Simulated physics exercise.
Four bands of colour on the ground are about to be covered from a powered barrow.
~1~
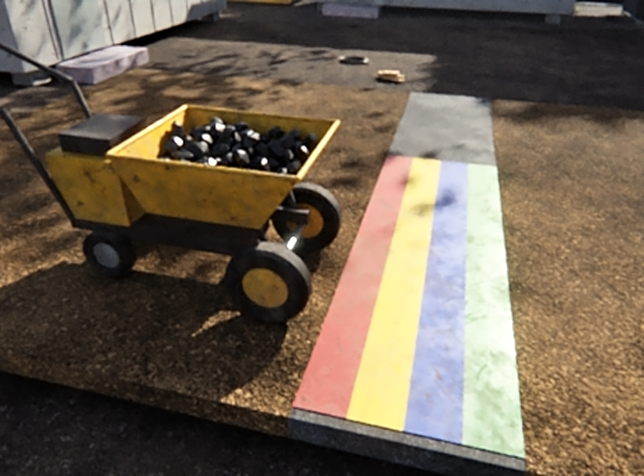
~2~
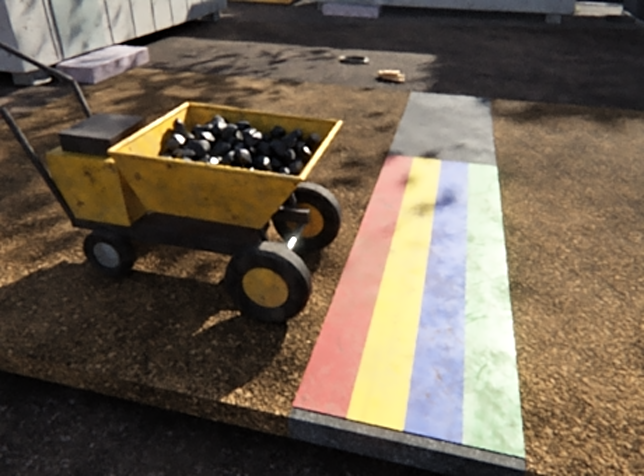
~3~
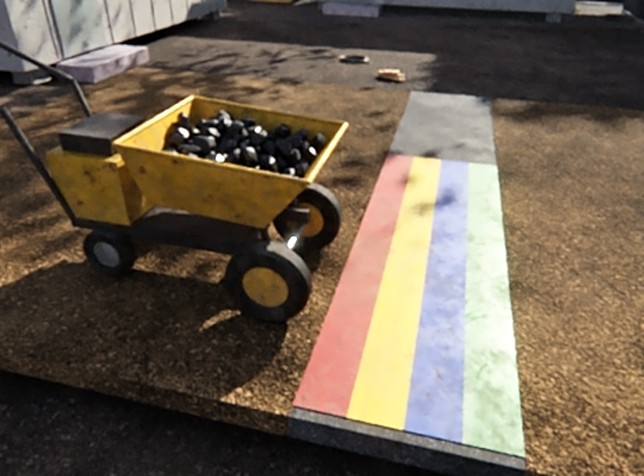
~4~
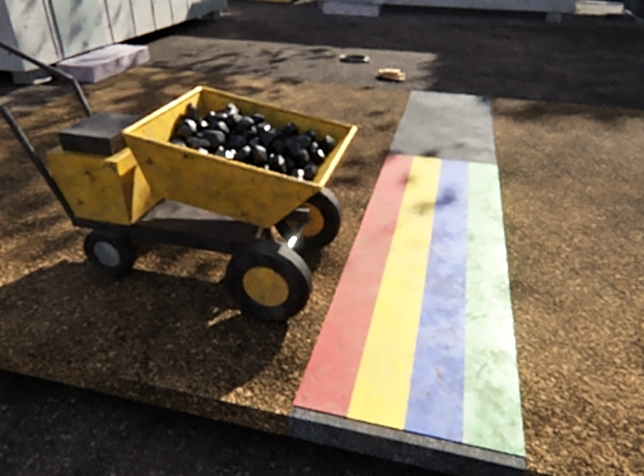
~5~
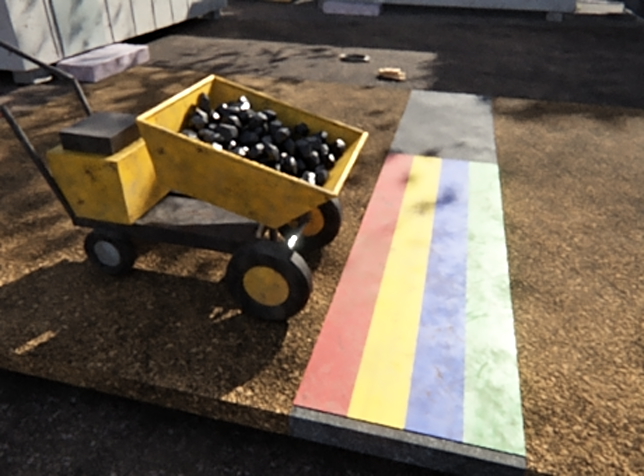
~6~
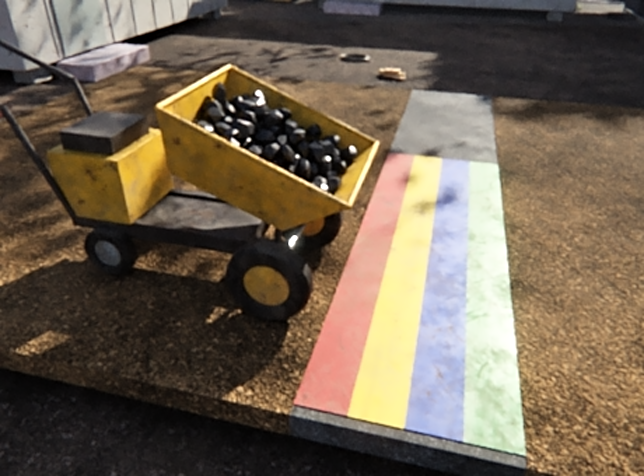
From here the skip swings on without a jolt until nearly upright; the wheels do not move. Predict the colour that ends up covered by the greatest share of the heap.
I would say blue.
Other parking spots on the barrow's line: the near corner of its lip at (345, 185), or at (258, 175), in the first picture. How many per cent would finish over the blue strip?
First spot: 20 %, second spot: 20 %.
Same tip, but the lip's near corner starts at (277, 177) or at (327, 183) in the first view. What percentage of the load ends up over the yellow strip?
First some 30, then 0 per cent.
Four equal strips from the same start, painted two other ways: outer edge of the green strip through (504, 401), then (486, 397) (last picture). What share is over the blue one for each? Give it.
I'd say about 30 % for the first and about 30 % for the second.
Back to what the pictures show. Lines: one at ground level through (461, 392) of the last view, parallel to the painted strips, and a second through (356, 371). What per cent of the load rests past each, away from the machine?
The first comes to 30 per cent, the second to 80 per cent.
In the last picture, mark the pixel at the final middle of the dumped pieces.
Once nothing moves, the middle sits near (454, 300).
Soon, skip tipped steeply; all in the skip.
A while on, skip tipped right over; most in the skip; a small part over the yellow strip; about a quarter over the blue strip; a stray few falling.
Towards the end, skip tipped right over; about a quarter in the skip; a small part over the yellow strip; about a third over the blue strip; about a quarter over the green strip; a small part off the paint.
Finally, skip tipped right over; about a quarter in the skip; a stray few over the red strip; a small part over the yellow strip; about a third over the blue strip; about a quarter over the green strip; a small part off the paint.
